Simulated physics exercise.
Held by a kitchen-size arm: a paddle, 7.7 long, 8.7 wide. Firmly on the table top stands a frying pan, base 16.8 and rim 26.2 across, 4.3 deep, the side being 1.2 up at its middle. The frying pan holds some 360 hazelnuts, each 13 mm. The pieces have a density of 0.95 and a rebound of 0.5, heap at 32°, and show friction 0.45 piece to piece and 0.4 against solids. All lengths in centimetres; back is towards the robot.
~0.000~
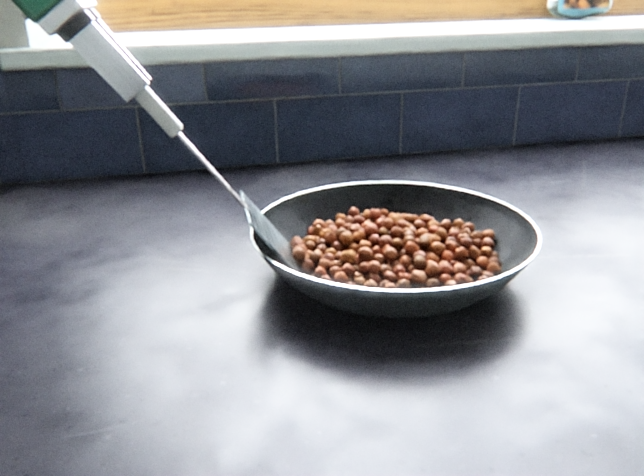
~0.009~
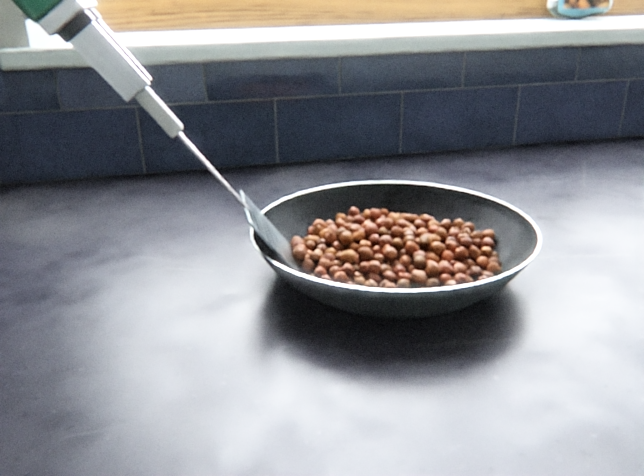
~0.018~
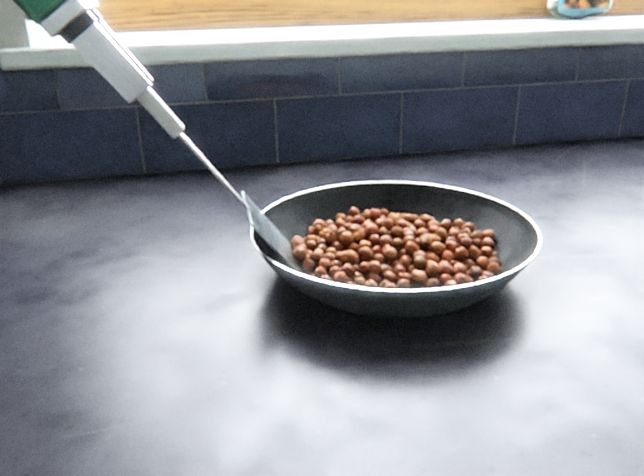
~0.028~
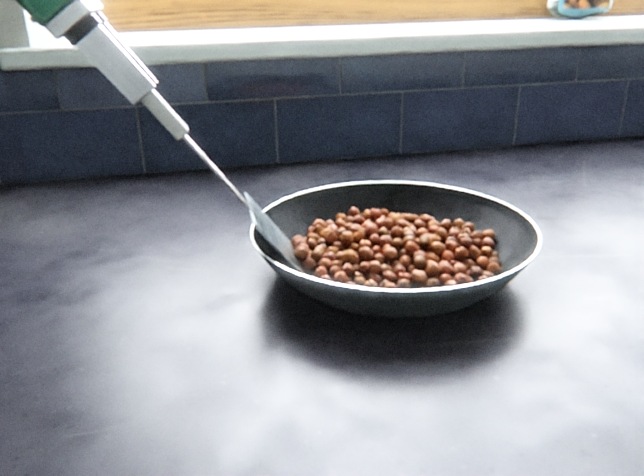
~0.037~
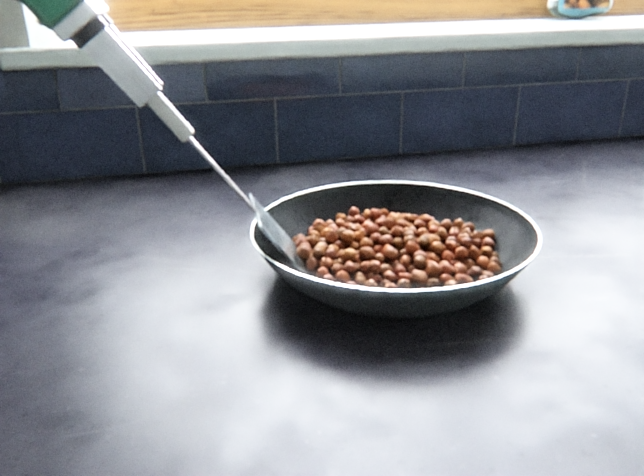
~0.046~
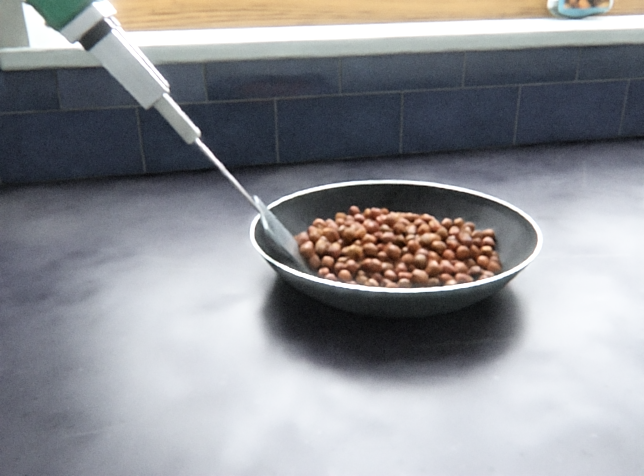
On a dark countertop beside a blue tiled wall, a robotic arm holds a thin flat paddle inside the left edge of a frying pan of hazelnuts, then slides it slightly to the right, barely shifting the nuts.
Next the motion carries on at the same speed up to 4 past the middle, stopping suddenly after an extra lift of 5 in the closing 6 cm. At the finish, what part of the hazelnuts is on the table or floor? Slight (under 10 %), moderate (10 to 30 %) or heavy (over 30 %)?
Slight.
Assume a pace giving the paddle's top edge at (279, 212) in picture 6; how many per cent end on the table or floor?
15 %.
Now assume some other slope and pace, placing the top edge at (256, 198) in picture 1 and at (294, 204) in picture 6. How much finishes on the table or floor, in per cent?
It comes to something like 15 %, give or take.
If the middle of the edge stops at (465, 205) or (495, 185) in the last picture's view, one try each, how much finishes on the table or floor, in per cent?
About 5 and 25 per cent.
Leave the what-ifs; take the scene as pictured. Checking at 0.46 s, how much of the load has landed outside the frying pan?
Some 0 per cent.
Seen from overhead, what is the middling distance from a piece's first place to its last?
Roughly 2 cm.
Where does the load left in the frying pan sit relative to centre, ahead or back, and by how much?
I'd put it at roughly 3.5 cm toward the front.
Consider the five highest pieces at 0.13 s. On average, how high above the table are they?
Estimated height above table: Approx. 4 cm.
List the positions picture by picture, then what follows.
The first picture shows paddle top edge at (244, 206), sloping 54°; upper third of the load around (387, 243), from x 295 to 495, top at y 215; 362 in the frying pan.
The second picture shows paddle top edge at (245, 206), sloping 54°; upper third of the load around (387, 243), from x 295 to 495, top at y 215.
The third picture shows paddle top edge at (246, 206), sloping 54°; upper third of the load around (387, 243), from x 295 to 495, top at y 215.
The fourth picture shows paddle top edge at (250, 208), sloping 54°; upper third of the load around (387, 243), from x 295 to 495, top at y 215.
The fifth picture shows paddle top edge at (254, 209), sloping 54°; upper third of the load around (387, 243), from x 295 to 495, top at y 215.
The sixth picture shows paddle top edge at (260, 211), sloping 54°; upper third of the load around (384, 242), from x 295 to 495, top at y 215; 362 in the frying pan.
After 0.13 s, sloping 54°, highest piece 4 above the table; 362 in the frying pan.
After 0.22 s, sloping 54°, highest piece 6 above the table; 362 in the frying pan.
After 0.46 s, sloping 54°, highest piece 5 above the table; 361 in the frying pan, 1 on the blade or in flight.
After 1.51 s, sloping 54°, highest piece 4 above the table; 361 in the frying pan, 1 on the table or floor.
At rest, 361 in the frying pan, 1 on the table or floor. That is 0 % on the table or floor.
